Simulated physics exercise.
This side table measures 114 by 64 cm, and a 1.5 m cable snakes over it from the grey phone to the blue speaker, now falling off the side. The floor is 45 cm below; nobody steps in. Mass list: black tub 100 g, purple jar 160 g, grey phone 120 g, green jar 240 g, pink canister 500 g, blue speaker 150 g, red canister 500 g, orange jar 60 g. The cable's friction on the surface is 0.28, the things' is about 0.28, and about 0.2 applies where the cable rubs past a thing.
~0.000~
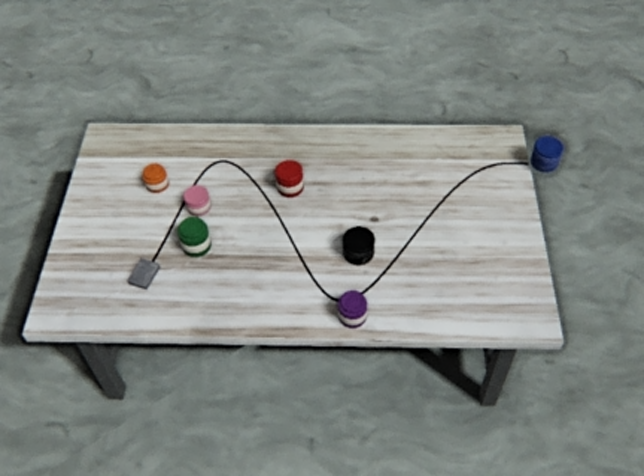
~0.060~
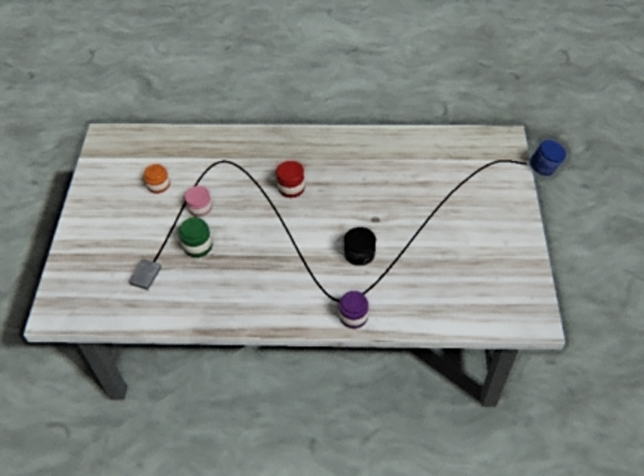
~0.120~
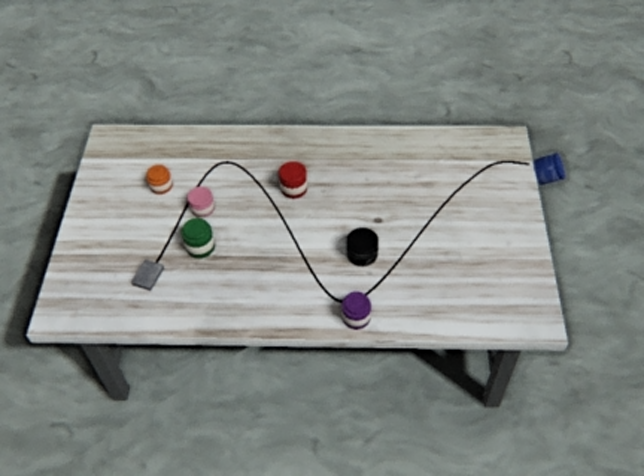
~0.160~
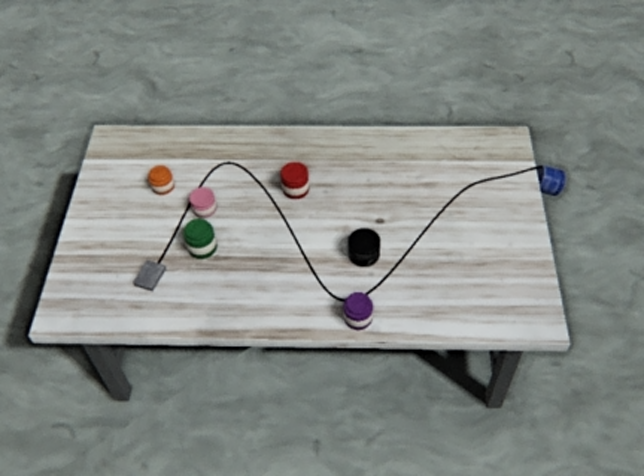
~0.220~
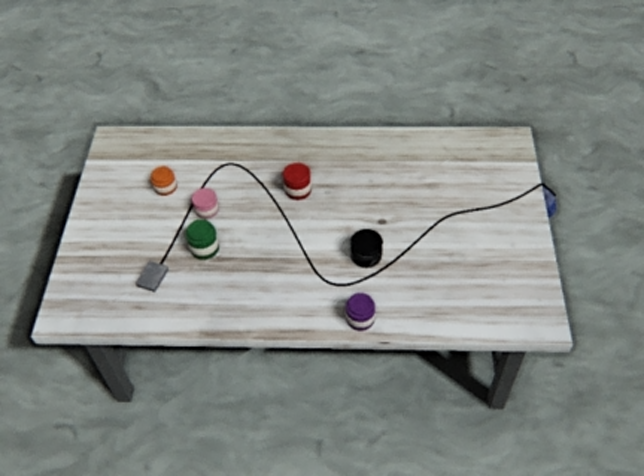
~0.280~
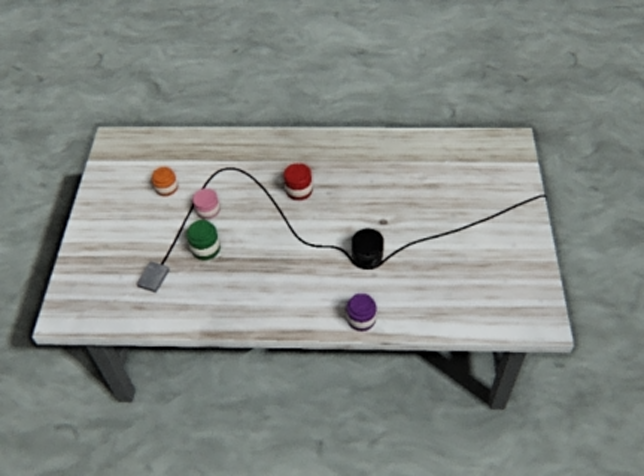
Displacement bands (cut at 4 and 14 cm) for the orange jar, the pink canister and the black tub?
At the end, the orange jar probably ends up right by its start; the pink canister probably ends up right by its start; the black tub probably ends up somewhere in between.
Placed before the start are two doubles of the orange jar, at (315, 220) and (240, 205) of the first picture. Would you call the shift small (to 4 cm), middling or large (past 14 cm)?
Taking them in that order, the first shows only a little movement and the second shows a medium amount of movement.
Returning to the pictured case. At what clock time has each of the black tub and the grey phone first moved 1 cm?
Black tub: 0.32 s; grey phone: 0.42 s.
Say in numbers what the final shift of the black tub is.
For the black tub, I'd say close to 6 cm.
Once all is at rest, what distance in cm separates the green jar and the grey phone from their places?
Final places, approx.: Green jar 0 cm off, grey phone 2 cm off.
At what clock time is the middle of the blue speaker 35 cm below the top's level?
Close to 0.34 s.
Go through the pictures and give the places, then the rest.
Shows, orange jar (153, 170); pink canister (196, 194); black tub (359, 238); cable runs through (474, 173) (402, 251) (310, 273) (255, 182) (180, 210), in the first frame.
Shows, blue speaker (551, 149); cable runs through (475, 173) (311, 273) (181, 210), in the second frame.
Shows, blue speaker (549, 169); cable runs through (477, 174) (313, 274) (184, 211), in the third frame.
Shows, blue speaker (548, 181); cable runs through (489, 179) (315, 275) (186, 212), in the fourth frame.
Shows, blue speaker (541, 203); cable runs through (533, 189) (319, 275) (188, 213), in the fifth frame.
Shows, orange jar (163, 174); pink canister (205, 197); black tub (368, 240); cable runs through (462, 229) (350, 258) (266, 192) (189, 213), in the sixth frame.
By 0.5 s, the cable's tail end at (166, 257); black tub 6 cm off its start, blue speaker over the edge, grey phone 2 cm off its start.
By 0.7 s, the cable's tail end at (166, 257); black tub 6 cm off its start, blue speaker over the edge, grey phone 2 cm off its start.
By 1.0 s, the cable's tail end at (166, 257); black tub 6 cm off its start at (375, 219), blue speaker over the edge, grey phone 2 cm off its start at (157, 266).
By 1.2 s, the cable's tail end at (166, 257); black tub 6 cm off its start, blue speaker over the edge, grey phone 2 cm off its start.
By 2.4 s, the cable's tail end at (166, 257); black tub 6 cm off its start at (375, 219), pink canister 0 cm off its start at (205, 198), orange jar 0 cm off its start at (163, 174), blue speaker over the edge.
